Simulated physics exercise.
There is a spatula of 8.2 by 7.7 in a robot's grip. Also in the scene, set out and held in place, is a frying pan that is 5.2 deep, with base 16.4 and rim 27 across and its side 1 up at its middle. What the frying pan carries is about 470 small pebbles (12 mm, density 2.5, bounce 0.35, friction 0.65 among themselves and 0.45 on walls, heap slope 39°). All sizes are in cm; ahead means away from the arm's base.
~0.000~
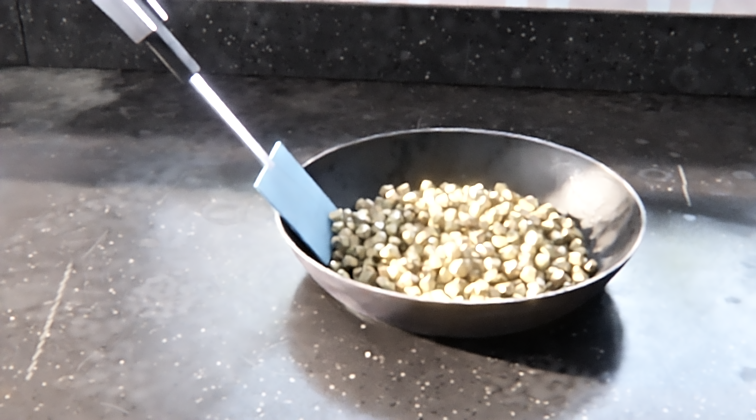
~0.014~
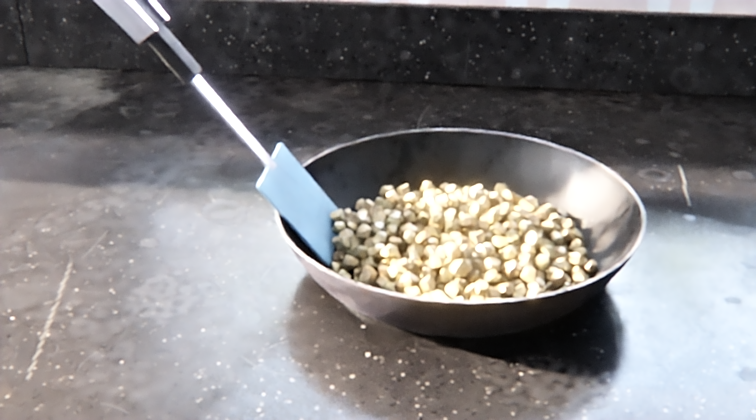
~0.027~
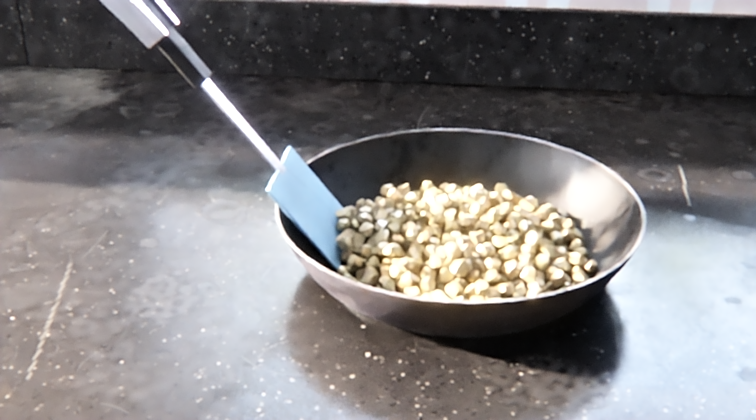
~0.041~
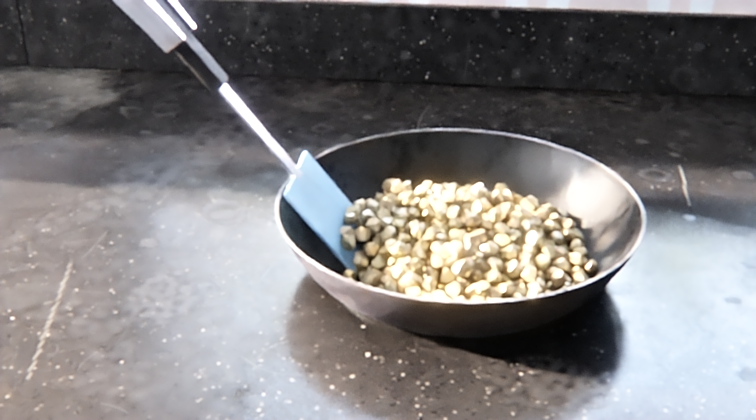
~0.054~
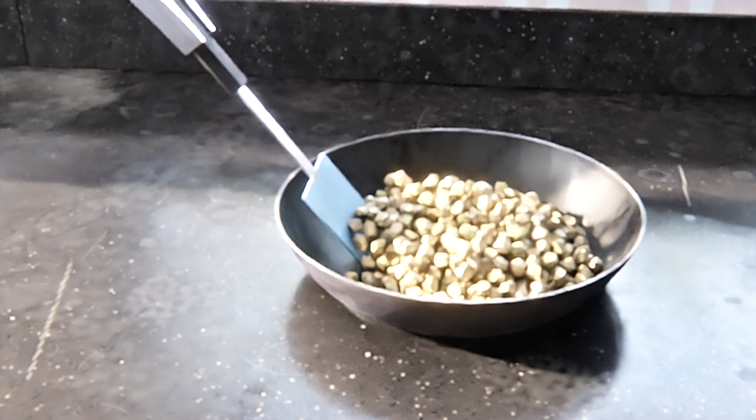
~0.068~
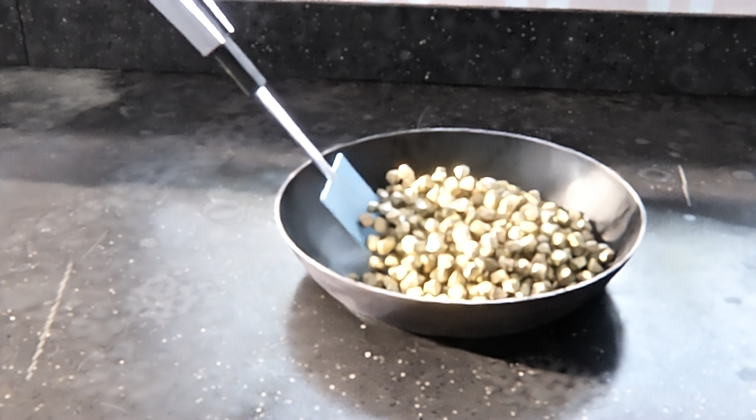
A blue spatula pushes a heap of small pebbles slowly rightward inside a dark frying pan.
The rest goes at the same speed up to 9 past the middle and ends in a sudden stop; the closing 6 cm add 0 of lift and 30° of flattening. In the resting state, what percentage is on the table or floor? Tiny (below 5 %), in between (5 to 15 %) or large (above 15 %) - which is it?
In between, so 5 to 15 %.
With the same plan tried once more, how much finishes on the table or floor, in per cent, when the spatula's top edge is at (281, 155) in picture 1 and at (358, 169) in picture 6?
My guess would be close to 10 per cent.
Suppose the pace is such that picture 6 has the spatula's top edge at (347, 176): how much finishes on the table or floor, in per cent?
My guess is around 10 percent.
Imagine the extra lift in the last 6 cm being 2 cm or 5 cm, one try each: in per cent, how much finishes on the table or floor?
Result, in order: Approx. 10 % and 20 %.
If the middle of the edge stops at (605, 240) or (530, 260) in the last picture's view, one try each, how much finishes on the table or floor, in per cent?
The two tries give near 30 and near 0 in a hundred.
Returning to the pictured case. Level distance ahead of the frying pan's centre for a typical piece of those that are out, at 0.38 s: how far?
About 18 cm.
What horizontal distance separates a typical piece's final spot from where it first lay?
Some 6 cm.
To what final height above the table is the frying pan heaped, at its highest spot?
Roughly 7.0 centimetres.
After 0.11 s, sloping 52°, highest piece 6 above the table; 473 in the frying pan.
After 0.16 s, sloping 44°, highest piece 7 above the table; 472 in the frying pan, 1 on the blade or in flight.
After 0.38 s, sloping 22°, highest piece 7 above the table; 440 in the frying pan, 26 on the table or floor, 7 on the blade or in flight.
After 1.43 s, sloping 22°, highest piece 7 above the table; 439 in the frying pan, 34 on the table or floor.
At rest, 439 in the frying pan, 34 on the table or floor. That is 7 % on the table or floor.
